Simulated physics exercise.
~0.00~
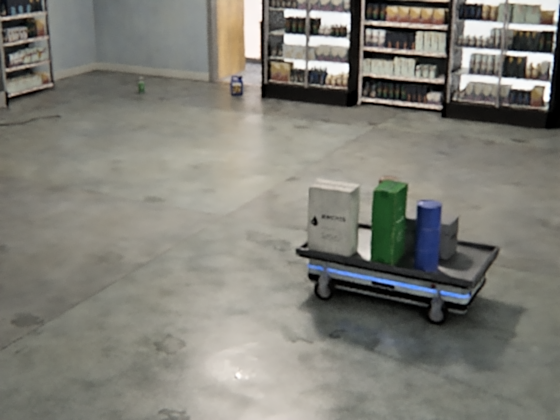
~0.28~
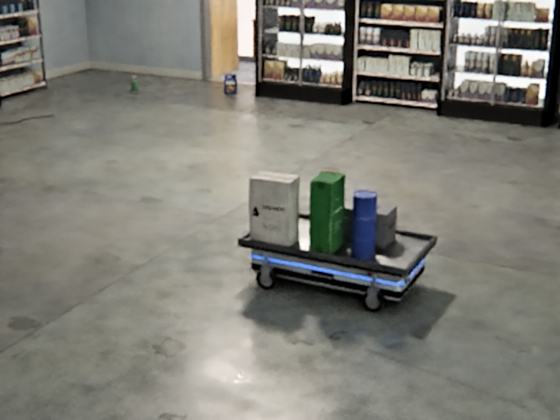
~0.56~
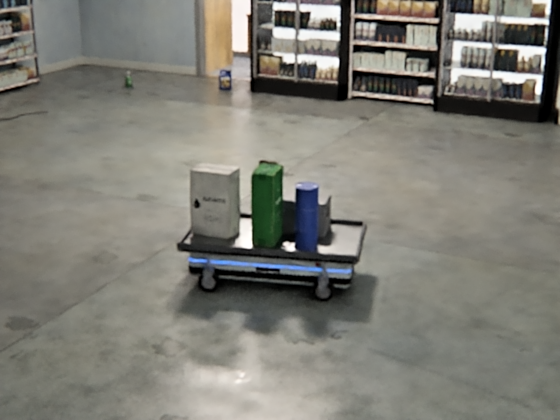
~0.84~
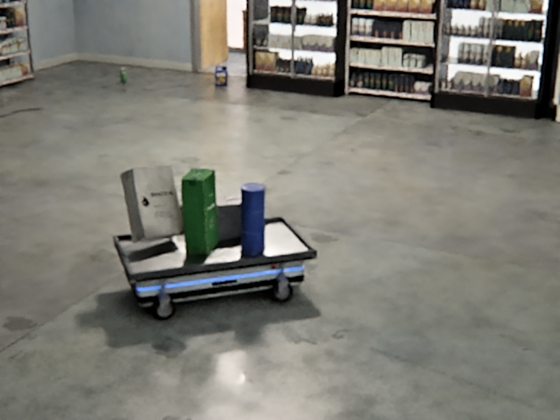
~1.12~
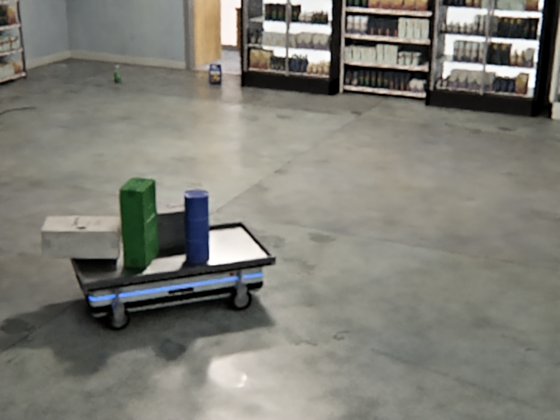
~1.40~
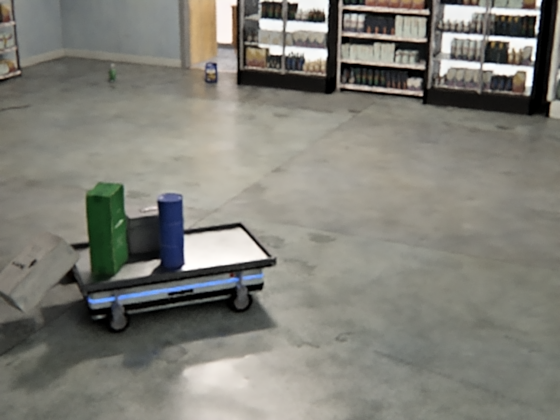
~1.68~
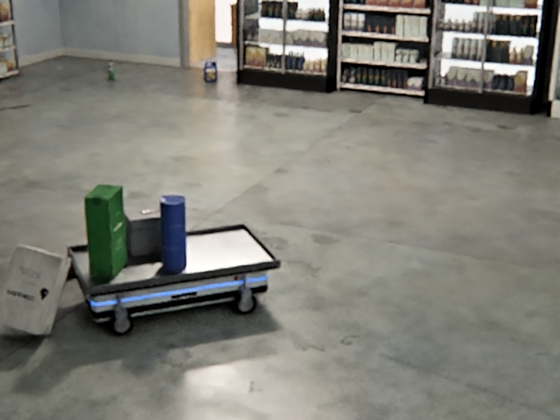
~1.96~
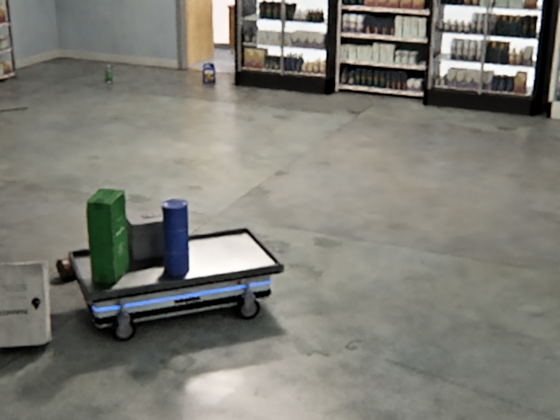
The clip shows a low cart carrying a white box, a green box, a blue canister and a grey toolbox leftward across a shop floor; the white box tips off the left end and lands beside the stopped cart, where a brown canister also lies, while the others stay aboard.
